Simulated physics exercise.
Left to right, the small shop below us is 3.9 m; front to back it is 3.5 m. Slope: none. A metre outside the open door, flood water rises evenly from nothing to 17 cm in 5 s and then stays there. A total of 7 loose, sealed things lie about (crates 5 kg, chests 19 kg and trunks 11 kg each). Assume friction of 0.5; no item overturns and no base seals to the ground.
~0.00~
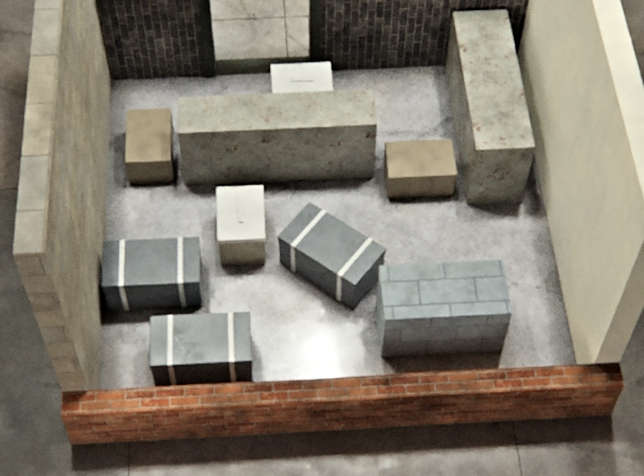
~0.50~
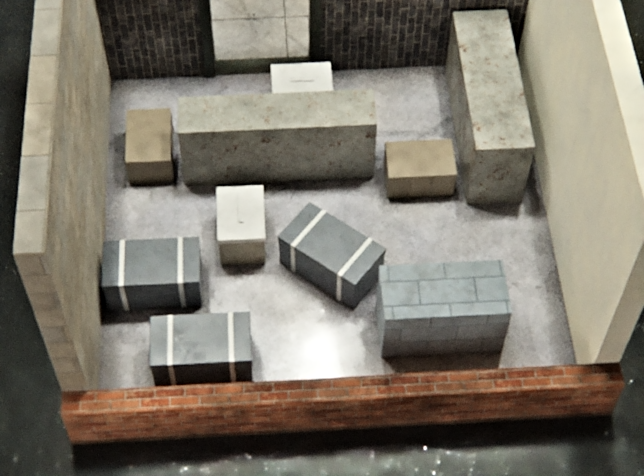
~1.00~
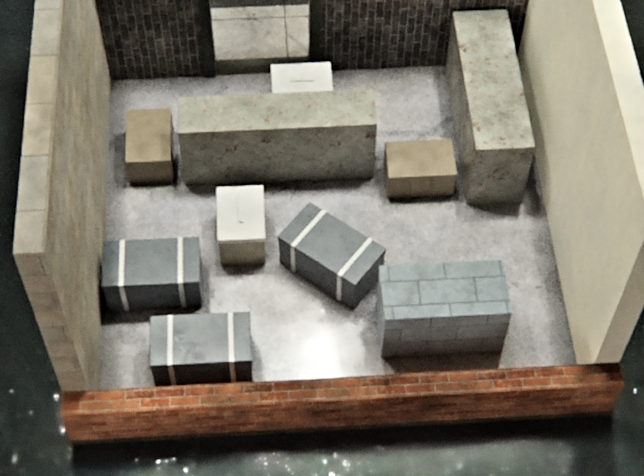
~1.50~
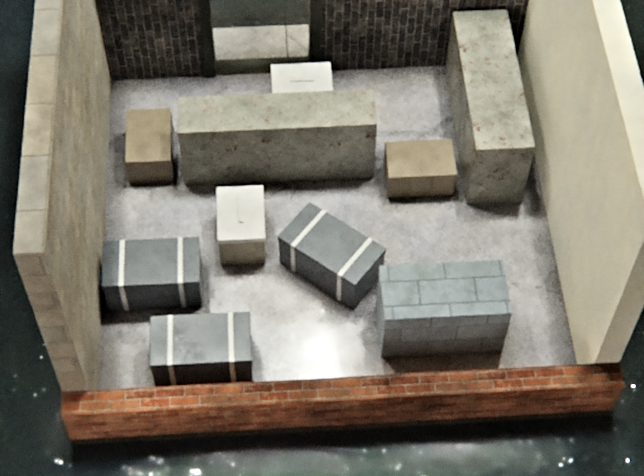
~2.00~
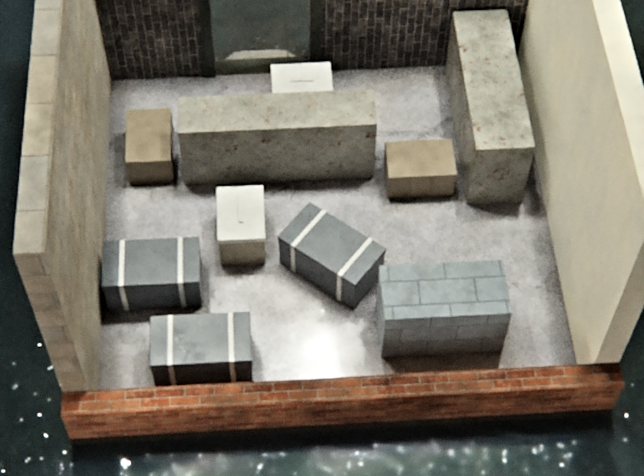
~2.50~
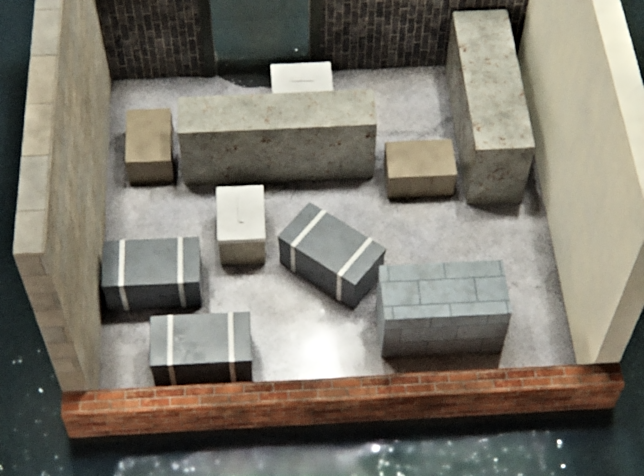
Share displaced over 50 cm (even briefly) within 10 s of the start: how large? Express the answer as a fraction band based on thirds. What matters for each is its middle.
The band is one third to two thirds.
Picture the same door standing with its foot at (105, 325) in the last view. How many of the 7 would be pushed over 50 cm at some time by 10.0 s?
Result: 4.
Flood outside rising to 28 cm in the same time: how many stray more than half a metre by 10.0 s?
Result: 5.
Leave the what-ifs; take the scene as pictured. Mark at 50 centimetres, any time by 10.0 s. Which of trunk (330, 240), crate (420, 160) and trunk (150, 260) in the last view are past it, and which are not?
Result, in order: Stayed within / exceeded / stayed within.
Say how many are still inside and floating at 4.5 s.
Then: 0.
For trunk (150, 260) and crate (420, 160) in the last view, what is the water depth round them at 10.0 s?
Some 4 cm at the first, some 4 cm at the second.
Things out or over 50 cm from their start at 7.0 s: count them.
Tally: 2.
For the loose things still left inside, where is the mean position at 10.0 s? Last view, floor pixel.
Near (277, 266).
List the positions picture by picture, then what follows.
A crate at (421, 158) rests on the ground; a chest at (302, 80) rests on the ground; water covers 0.0 m2; 0 of 7 have shifted, in the first picture.
A crate at (421, 158) rests on the ground; a chest at (302, 80), on the bottom; water covers 0.0 m2; 0 of 7 have shifted, in the second picture.
A crate at (421, 158) rests on the ground; a chest at (302, 80), on the bottom; water covers 0.0 m2; 0 of 7 have shifted, in the third picture.
A crate at (421, 158), on the bottom; a chest at (302, 80), on the bottom; water covers 0.0 m2; 0 of 7 have shifted, in the fourth picture.
A crate at (421, 158) rests on the ground; a chest at (302, 80) rests on the ground; 0.0 m2 under water; 0 of 7 have shifted, in the fifth picture.
A crate at (421, 158) rests on the ground; a chest at (302, 80) rests on the ground; water covers 0.1 m2; 0 of 7 have shifted, in the sixth picture.
After 3.5 s 0 of 7 are over 50 cm from their spots; 0 afloat.
After 4.5 s 0 of 7 are over 50 cm from their spots; 0 afloat.
After 7.0 s 2 of 7 are over 50 cm from their spots; 0 afloat.
After 10.0 s 3 of 7 are over 50 cm from their spots, and 3 have been at some point; 3 afloat.
